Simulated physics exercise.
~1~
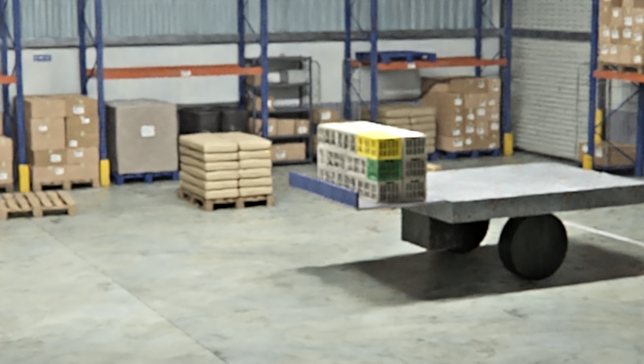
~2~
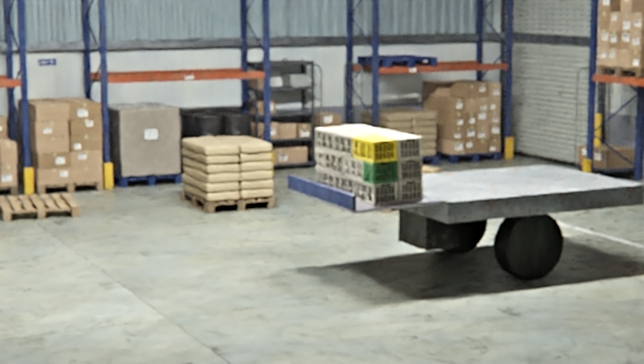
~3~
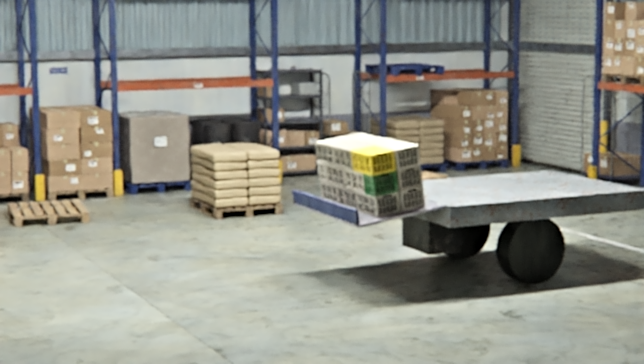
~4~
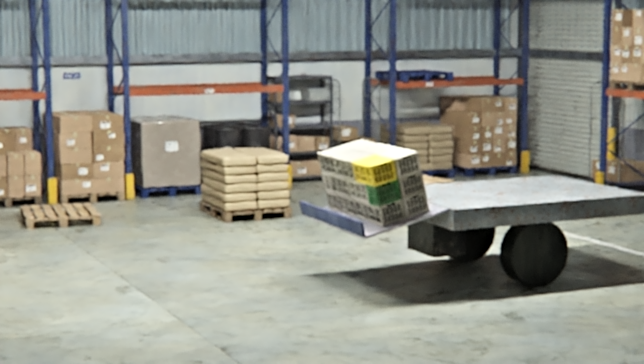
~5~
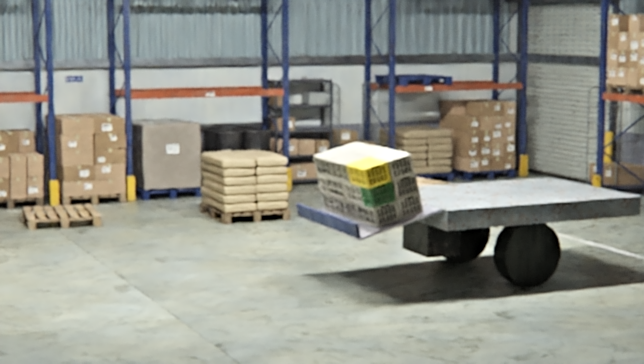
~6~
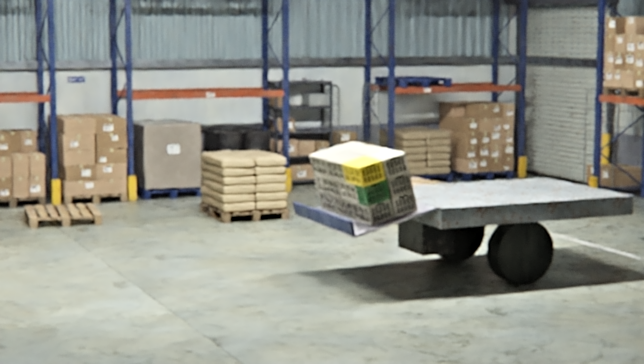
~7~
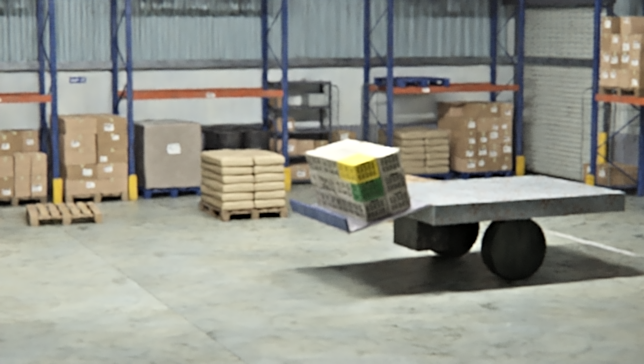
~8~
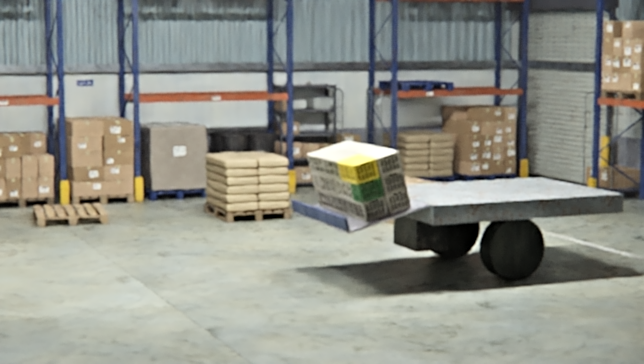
At first, a tight block of closed crates, one part yellow and another green, sits level on a blue flap at the back of a flat-bed in a warehouse. The flap then begins to tip downward, and the crates lean along with it. It drops a little further, to a gentle slope, and stops there. The block stays together, tilted on the flap, while the view drifts slightly sideways. At the end, the crates are still resting on the sloping flap in their original arrangement, and none have fallen off.
